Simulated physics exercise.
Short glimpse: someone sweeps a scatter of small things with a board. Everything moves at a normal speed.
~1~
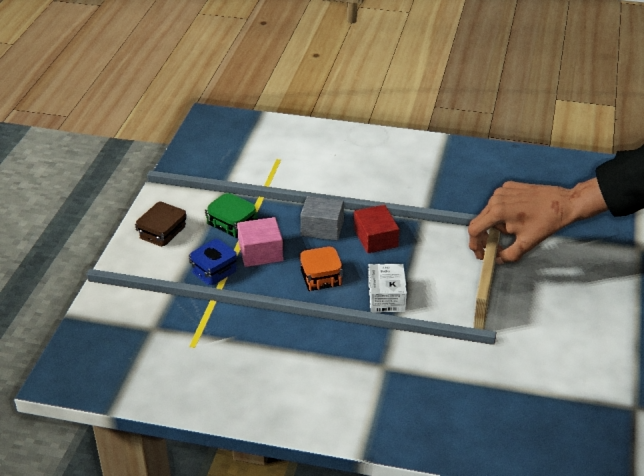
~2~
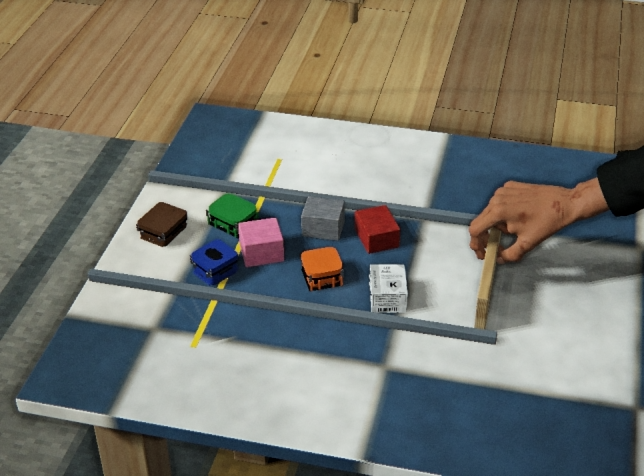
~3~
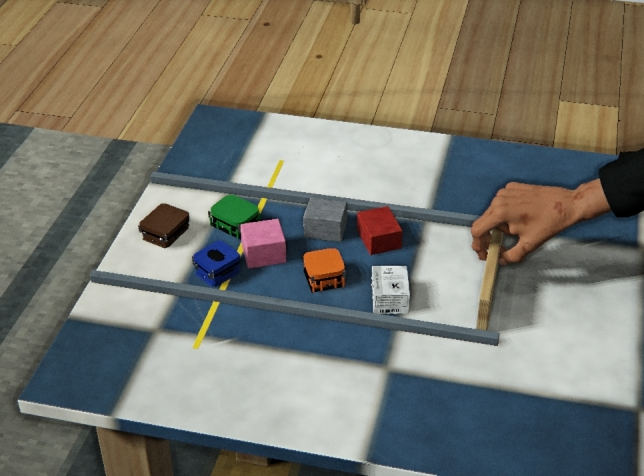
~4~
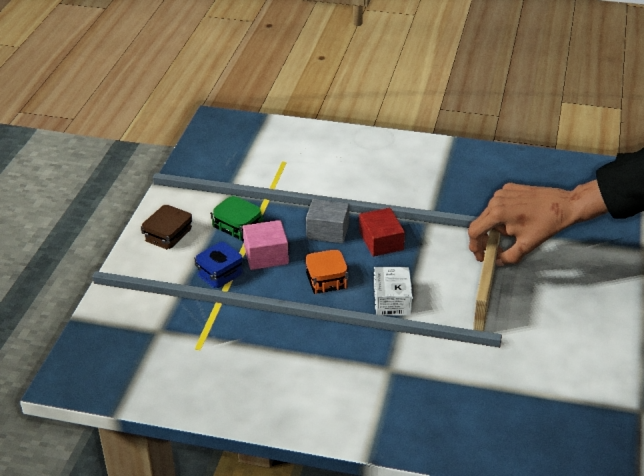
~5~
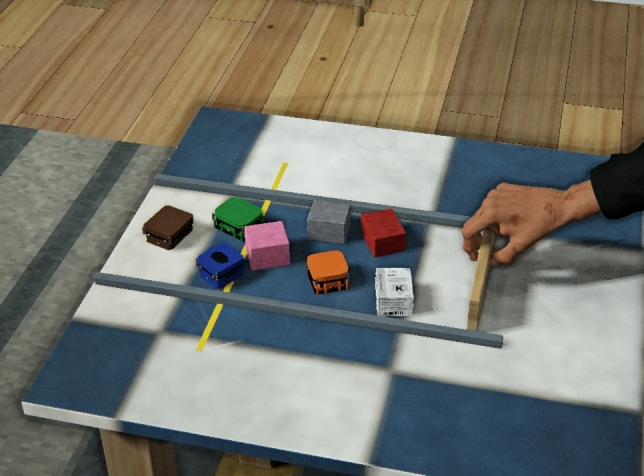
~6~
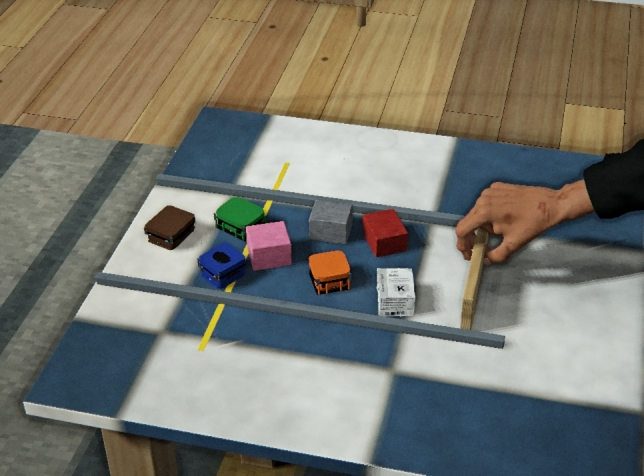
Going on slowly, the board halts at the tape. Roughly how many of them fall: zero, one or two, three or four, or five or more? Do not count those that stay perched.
The loss over the edge is nothing at all.
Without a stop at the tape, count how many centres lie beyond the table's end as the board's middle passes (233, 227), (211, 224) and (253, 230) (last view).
The counts would come out as 1, 2 and 0.
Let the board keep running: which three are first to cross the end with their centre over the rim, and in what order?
Earliest first: The brown case, then the green case, then the pink block.
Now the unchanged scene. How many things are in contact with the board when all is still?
Looks like 2 of them, all told.
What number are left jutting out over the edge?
That'd be 1.
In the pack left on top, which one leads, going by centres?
It's the brown case.
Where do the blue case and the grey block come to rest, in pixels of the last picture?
Roughly (162, 263); the other one roughly (212, 203).
A little later, none off yet; brown case at rest near (171, 229); green case at rest near (241, 219); blue case at rest near (223, 267).
Next, none off yet; brown case at rest near (171, 229); green case shifted a little near (230, 214); blue case shifted a little near (211, 267).
When it is over, the number that fall off is zero.
